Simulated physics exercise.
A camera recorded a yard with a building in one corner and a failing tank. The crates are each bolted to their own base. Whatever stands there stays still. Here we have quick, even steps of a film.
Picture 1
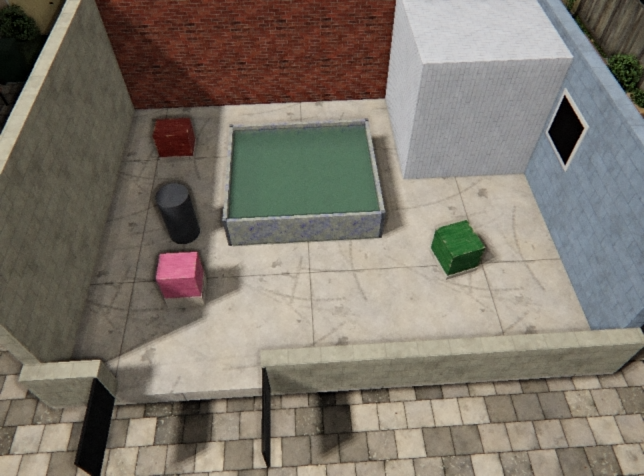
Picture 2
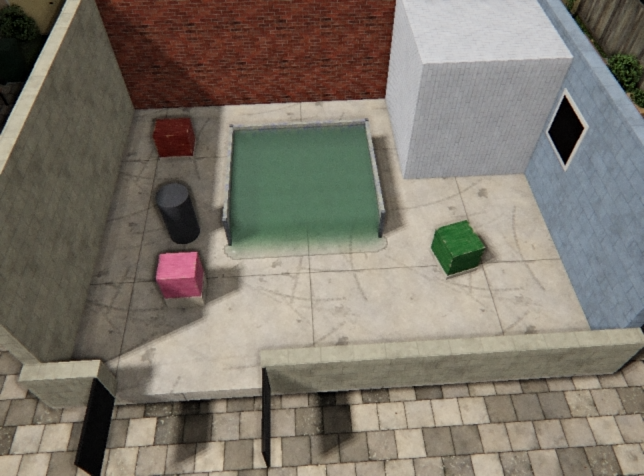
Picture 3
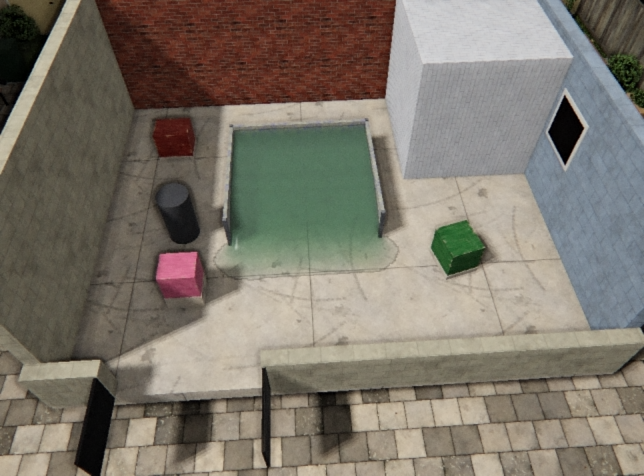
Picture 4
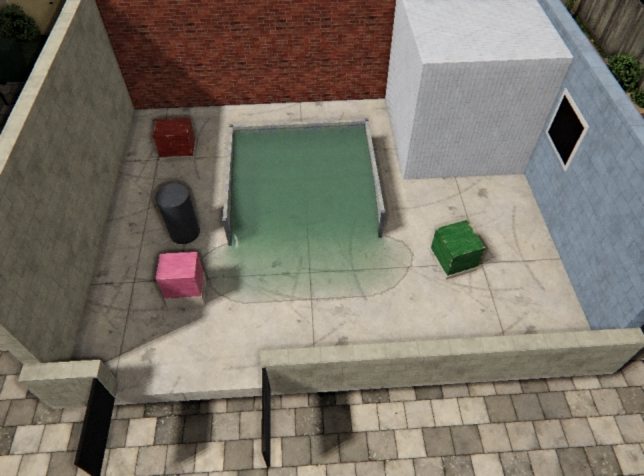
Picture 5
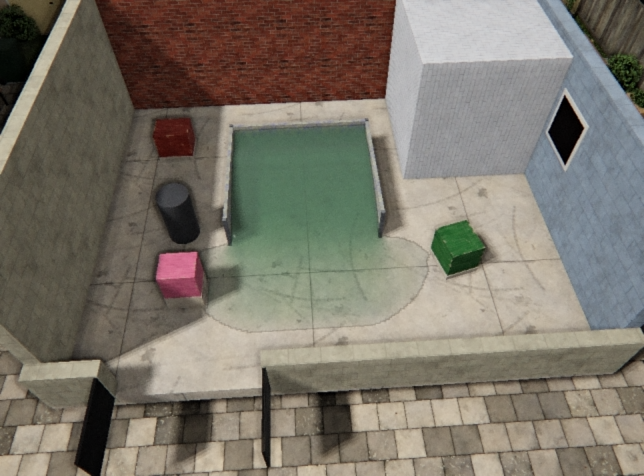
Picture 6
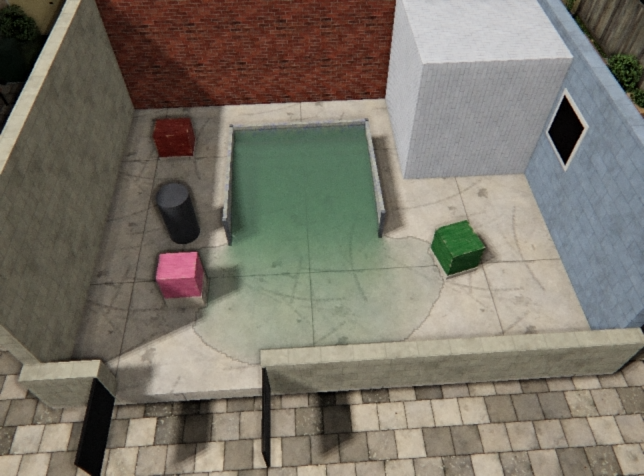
At first, green water sits still in an open tank in a walled yard, among red, pink and green boxes and a dark cylinder. Then the tank's near side is gone and water pours onto the paving, spreading in a widening, thinning sheet toward the low front wall, between the pink and green boxes.
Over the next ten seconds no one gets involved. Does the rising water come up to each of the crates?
The green crate - yes, it does. The red crate - no, it does not. The pink crate - no, it does not.
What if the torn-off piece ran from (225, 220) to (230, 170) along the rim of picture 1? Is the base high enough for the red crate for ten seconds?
Note: Red crate gets reached.
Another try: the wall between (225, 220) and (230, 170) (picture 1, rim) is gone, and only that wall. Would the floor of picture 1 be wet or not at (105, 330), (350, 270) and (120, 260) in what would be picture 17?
As listed: Awash, dry, covered.
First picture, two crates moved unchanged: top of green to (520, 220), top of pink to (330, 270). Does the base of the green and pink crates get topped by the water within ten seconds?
The green one is drenched; the pink one is drenched.
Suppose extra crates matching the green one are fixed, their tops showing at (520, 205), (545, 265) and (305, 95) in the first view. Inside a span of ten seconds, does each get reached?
Going in order, the first crate gets reached, the second gets reached, while the third remains untouched.
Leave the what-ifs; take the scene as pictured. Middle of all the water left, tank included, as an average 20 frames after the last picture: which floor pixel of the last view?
I would point to (350, 277).
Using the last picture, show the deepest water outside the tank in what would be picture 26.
Look near (587, 352).
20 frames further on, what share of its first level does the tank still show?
Near 22 in a hundred.
A moment on, water covers 30 % of the floor; the green crate water round its plinth, the red crate not reached, the pink crate water round its plinth.
Next, water covers 35 % of the floor; the green crate water round its plinth, the red crate not reached, the pink crate water round its plinth.
Then, water covers 45 % of the floor; the green crate water round its plinth, the red crate not reached, the pink crate water round its plinth.
Later, water covers 70 % of the floor; the green crate water round its plinth, the red crate not reached, the pink crate water round its plinth.
In the end, water covers 90 % of the floor; the green crate was topped, the red crate stayed above the water, the pink crate stayed above the water.
